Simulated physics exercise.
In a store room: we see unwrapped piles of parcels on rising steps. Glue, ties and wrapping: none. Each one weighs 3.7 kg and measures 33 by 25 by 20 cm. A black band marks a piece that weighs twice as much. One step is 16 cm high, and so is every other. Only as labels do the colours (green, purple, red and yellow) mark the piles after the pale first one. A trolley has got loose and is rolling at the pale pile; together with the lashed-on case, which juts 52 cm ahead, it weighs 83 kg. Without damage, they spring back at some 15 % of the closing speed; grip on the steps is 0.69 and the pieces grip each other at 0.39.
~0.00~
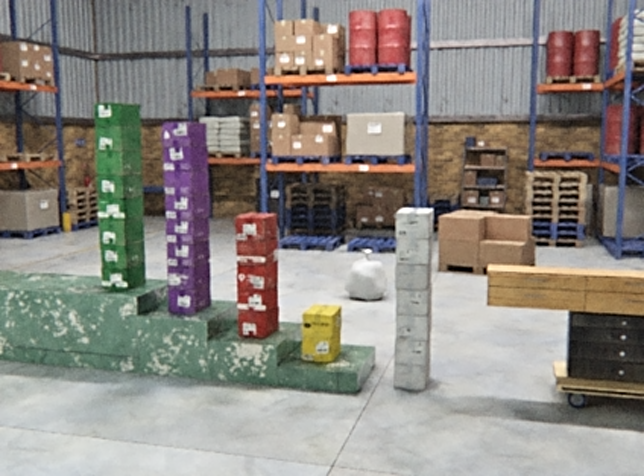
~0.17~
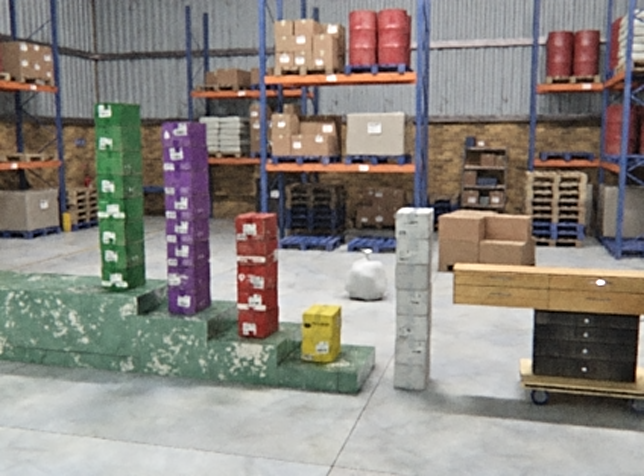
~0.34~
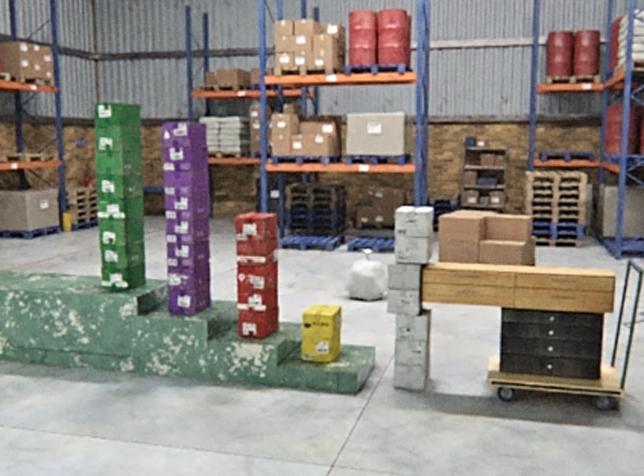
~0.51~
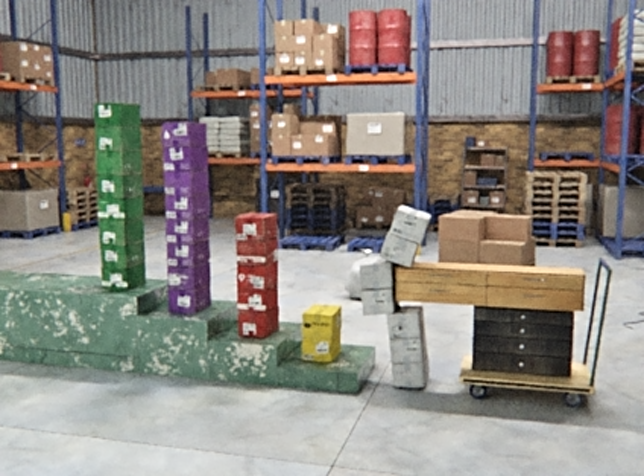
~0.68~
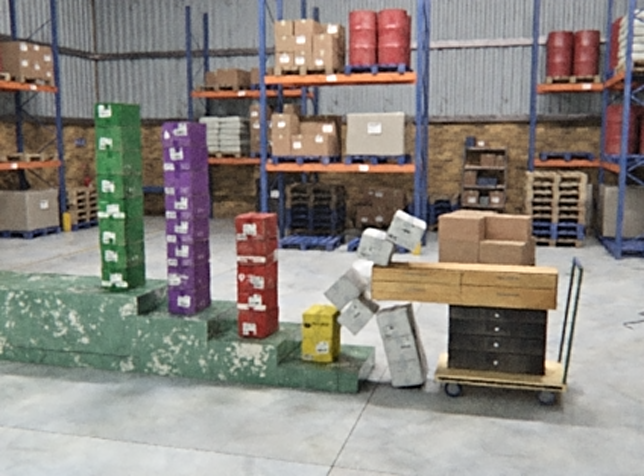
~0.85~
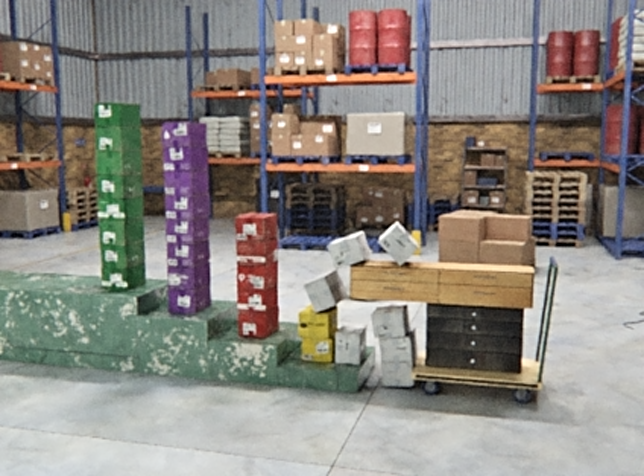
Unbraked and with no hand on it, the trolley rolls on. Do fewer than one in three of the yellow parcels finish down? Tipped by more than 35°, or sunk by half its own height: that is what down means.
Yes, fewer than one in three do.
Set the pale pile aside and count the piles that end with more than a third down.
By my count, 0.
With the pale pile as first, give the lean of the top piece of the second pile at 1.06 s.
Roughly 0 degrees.
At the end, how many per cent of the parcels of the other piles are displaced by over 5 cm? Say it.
5 percent of them have shifted.
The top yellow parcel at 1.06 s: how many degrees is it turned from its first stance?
Some 0 degrees.
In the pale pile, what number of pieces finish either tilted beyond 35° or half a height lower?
The answer is 4 pale pieces.
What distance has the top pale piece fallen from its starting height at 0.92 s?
Drop so far: Roughly 20 cm.
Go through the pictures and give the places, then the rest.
In the first frame (places mark the middle of the side facing us), load (495, 282) 44 cm short; top yellow parcel (317, 326); top red parcel (249, 230); the rest undisturbed.
In the second frame, load (461, 280) 18 cm short; top yellow parcel (317, 326).
In the third frame, load (428, 279) 59 mm in; top yellow parcel (317, 326).
In the fourth frame, load (402, 277) 26 cm in, top of the pale pile leaning 18°; top yellow parcel (317, 326); the rest undisturbed.
In the fifth frame, load (378, 276) 45 cm in, top of the pale pile leaning 25°; top yellow parcel (317, 326); the rest undisturbed.
In the sixth frame, load (356, 275) 62 cm in, top of the pale pile leaning 46°; top yellow parcel (313, 326) shifted 32 mm; top purple parcel (176, 134); one has shifted.
After 0.92 s, 4 of the pale pile down; none of the 2 yellow parcels down (0 of 23 in all colours); top yellow parcel shifted 32 mm.
After 1.32 s, 4 of the pale pile down; none of the 2 yellow parcels down (0 of 23 in all colours); top yellow parcel shifted 32 mm; top red parcel shifted 24 mm.
At rest (2.2 s), 4 of the pale pile down; none of the 2 yellow parcels down (0 of 23 in all colours); top yellow parcel shifted 27 mm; top red parcel shifted 19 mm. That is 0 per cent. As the last picture would show them, middles, top yellow parcel near (319, 321), top red parcel near (254, 227).
